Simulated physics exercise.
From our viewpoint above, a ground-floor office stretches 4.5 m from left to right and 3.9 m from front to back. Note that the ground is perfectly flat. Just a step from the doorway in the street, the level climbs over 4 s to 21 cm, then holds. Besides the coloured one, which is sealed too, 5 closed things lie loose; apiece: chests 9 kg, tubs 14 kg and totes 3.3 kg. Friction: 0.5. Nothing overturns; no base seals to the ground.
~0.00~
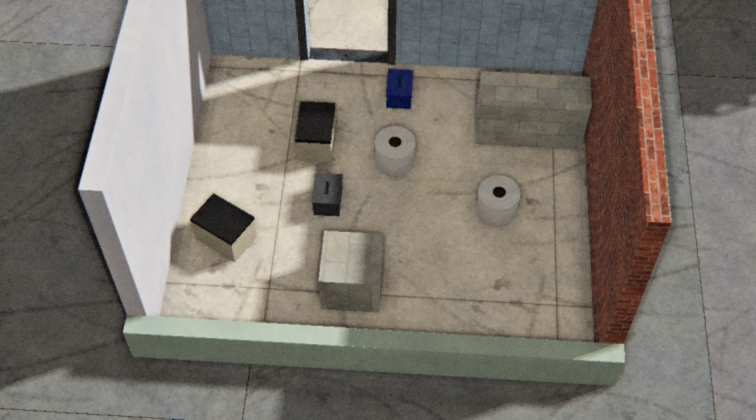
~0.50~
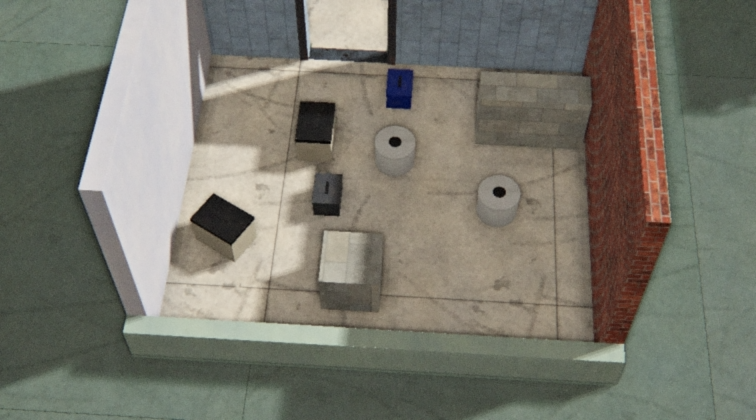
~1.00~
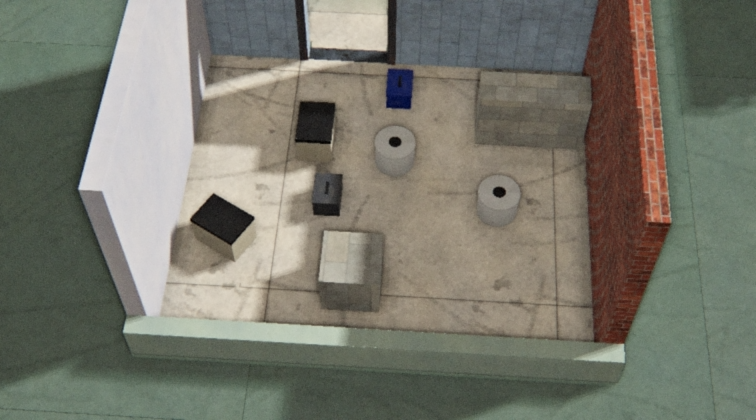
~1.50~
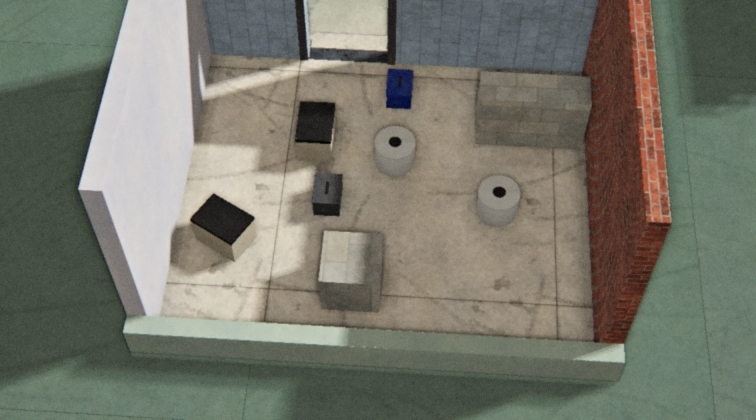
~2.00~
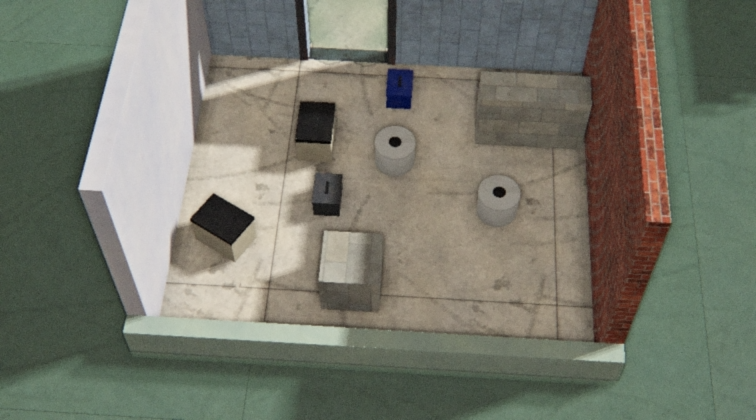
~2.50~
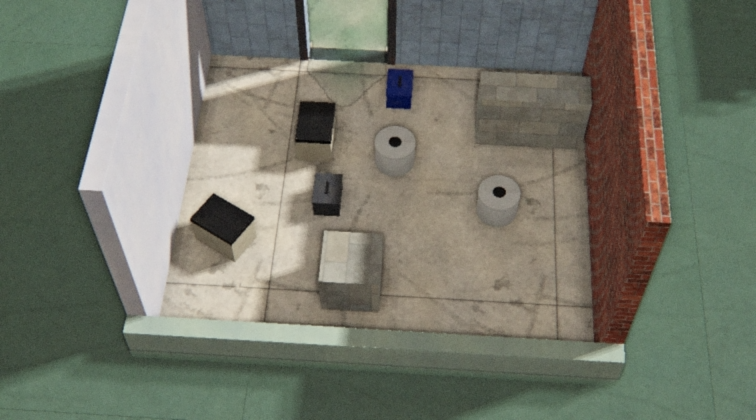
Open-topped room with boxes, tubs and a blue tote standing still while greenish water spreads outside and appears in the doorway.
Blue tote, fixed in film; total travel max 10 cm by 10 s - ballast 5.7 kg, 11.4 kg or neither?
Just the bigger amount serves.
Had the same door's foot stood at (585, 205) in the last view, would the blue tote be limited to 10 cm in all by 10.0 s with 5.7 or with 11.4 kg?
Short version: Only the heavy mass succeeds.
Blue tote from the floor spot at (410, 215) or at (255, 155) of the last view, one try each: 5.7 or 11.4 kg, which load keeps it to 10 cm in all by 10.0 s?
Respectively, the light option succeeds and the heavy option is needed.
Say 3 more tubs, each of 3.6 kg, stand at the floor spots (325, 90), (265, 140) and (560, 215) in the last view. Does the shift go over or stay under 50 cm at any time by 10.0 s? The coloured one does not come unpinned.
The first comes out above the threshold, the second above the threshold, the third below the threshold.
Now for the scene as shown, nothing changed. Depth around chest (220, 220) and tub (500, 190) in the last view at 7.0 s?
Depths: Near 9 cm, then near 2 cm.
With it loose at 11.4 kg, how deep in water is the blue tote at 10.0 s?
Close to 5 cm deep.
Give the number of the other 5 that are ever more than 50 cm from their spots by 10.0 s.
It adds up to 3.
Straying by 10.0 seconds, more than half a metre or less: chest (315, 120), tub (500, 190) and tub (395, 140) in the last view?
Respectively: Exceeded, not exceeded, not exceeded.
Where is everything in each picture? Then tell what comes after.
The first picture shows the blue tote at (400, 82) rests on the ground; water covers 0.0 m2; 0 of 6 have shifted.
The second picture shows the blue tote at (400, 82) rests on the ground; water covers 0.0 m2; 0 of 6 have shifted.
The third picture shows the blue tote at (400, 82), on the bottom; 0.0 m2 under water; 0 of 6 have shifted.
The fourth picture shows the blue tote at (400, 82) rests on the ground; 0.0 m2 under water; 0 of 6 have shifted.
The fifth picture shows the blue tote at (400, 82) rests on the ground; water covers 0.0 m2; 0 of 6 have shifted.
The sixth picture shows the blue tote at (400, 82), on the bottom; water covers 0.4 m2; 0 of 6 have shifted.
After 3.5 s the blue tote would be 0 cm from its start with 5.7 kg and 0 cm from its start with 11.4 kg; 2 cm of water round it then.
After 4.5 s the blue tote would be 19 cm from its start with 5.7 kg and 0 cm from its start with 11.4 kg; 4 cm of water round it then.
After 7.0 s the blue tote would be 25 cm from its start with 5.7 kg and 0 cm from its start with 11.4 kg; 4 cm of water round it then.
After 10.0 s the blue tote would be 26 cm from its start with 5.7 kg and 0 cm from its start with 11.4 kg; 5 cm of water round it then.
